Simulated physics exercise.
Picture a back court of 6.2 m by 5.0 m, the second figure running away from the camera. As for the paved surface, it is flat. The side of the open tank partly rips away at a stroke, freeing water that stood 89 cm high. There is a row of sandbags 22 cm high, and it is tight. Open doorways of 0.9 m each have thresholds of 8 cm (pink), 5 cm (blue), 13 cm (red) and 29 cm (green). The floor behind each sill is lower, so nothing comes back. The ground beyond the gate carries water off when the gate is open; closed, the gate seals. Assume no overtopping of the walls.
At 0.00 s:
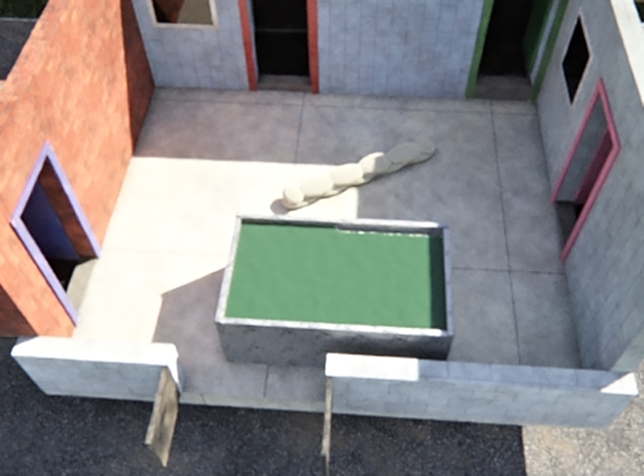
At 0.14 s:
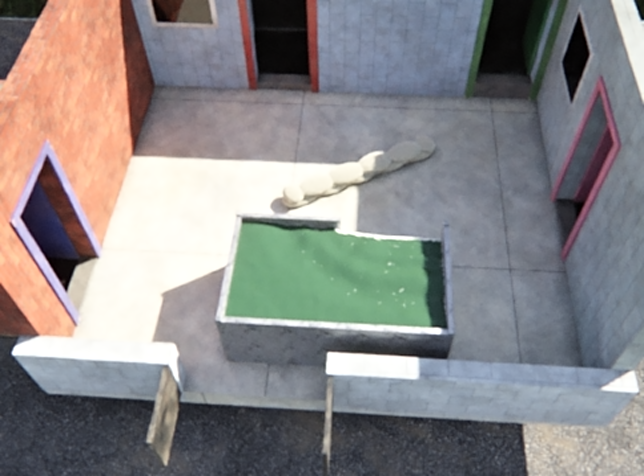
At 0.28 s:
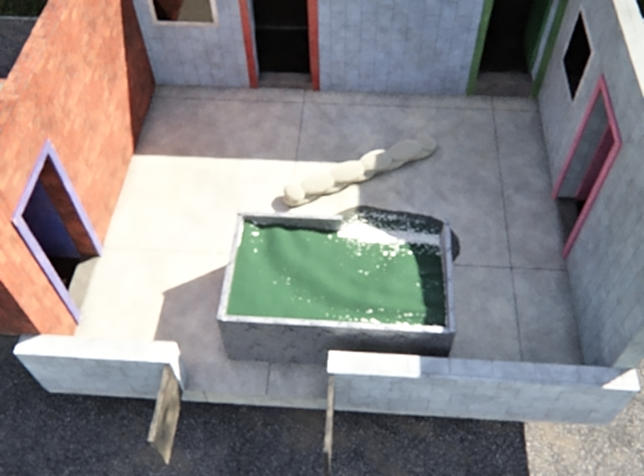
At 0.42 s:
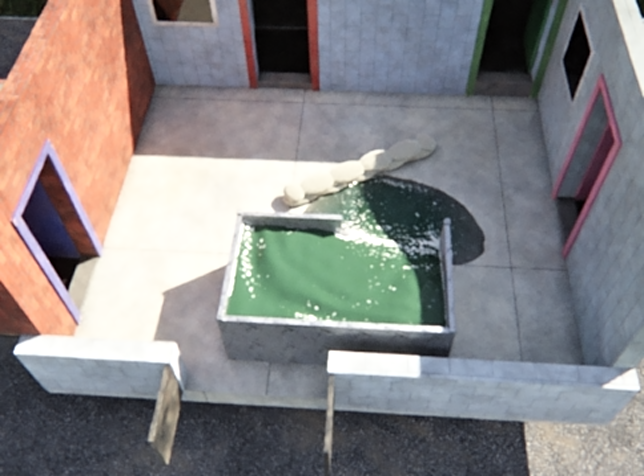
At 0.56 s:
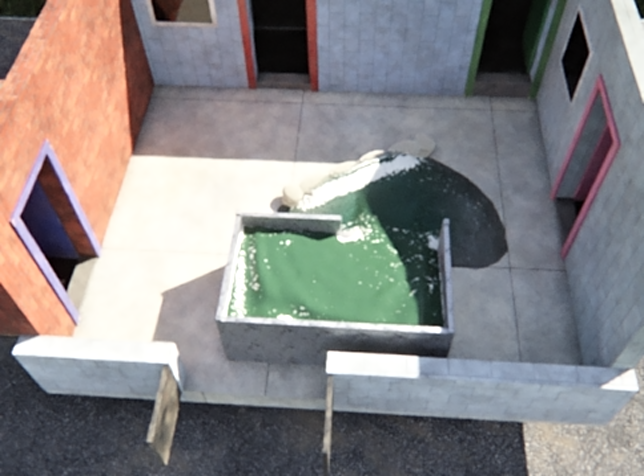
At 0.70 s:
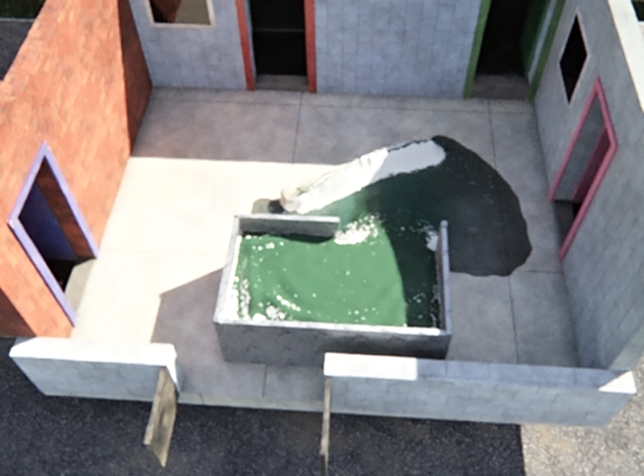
At first, an open tank of green water stands still in a walled courtyard, behind a pale row of sandbags. Part of its far side gives way and water pours out, foaming. The dark pool spreads backward and rightward across the paving, reaching the sandbags and the floor beyond their right end.
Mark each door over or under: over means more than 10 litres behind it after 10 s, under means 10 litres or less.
Pink door over, blue door over, red door under, green door over.
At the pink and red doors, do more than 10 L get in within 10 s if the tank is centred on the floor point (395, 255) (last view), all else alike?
Measured against the limit, the pink door goes beyond it and the red door stays within it.
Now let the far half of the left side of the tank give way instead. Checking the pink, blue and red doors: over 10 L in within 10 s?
Then pink would come out on the low side, blue on the high side and red on the low side.
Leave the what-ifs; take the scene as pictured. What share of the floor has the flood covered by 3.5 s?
Around 70 per cent.
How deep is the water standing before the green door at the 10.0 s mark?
It's some 11.0 centimetres deep.
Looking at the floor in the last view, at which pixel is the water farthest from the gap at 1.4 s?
(531, 108).
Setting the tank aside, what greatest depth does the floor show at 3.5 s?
Peak depth: Approx. 32 cm.
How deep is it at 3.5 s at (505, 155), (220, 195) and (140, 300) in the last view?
Roughly 29, 1, 1 cm.
After 1.4 s water covers 45 % of the floor and is deepest (51 cm) near (531, 108); pink door 4 cm at the sill, 0 L in, blue door not reached, red door not reached, green door 27 cm at the sill, 0 L in.
After 2.2 s water covers 55 % of the floor and is deepest (50 cm) near (531, 108); pink door 7 cm at the sill, 6 L in, blue door not reached, red door 11 cm at the sill, 0 L in, green door 46 cm at the sill, 35 L in.
After 3.5 s water covers 70 % of the floor and is deepest (32 cm) near (527, 157); pink door 12 cm at the sill, 17 L in, blue door 4 cm at the sill, 0 L in, red door 8 cm at the sill, 0 L in, green door 31 cm at the sill, 82 L in.
After 6.0 s water covers 90 % of the floor and is deepest (20 cm) near (191, 110); pink door 12 cm at the sill, 52 L in, blue door 10 cm at the sill, 12 L in, red door 6 cm at the sill, 0 L in, green door 18 cm at the sill, 86 L in.
After 10.0 s water covers 95 % of the floor and is deepest (15 cm) near (99, 255); pink door 8 cm at the sill, 73 L in, blue door 14 cm at the sill, 75 L in, red door 8 cm at the sill, 0 L in, green door 11 cm at the sill, 86 L in.
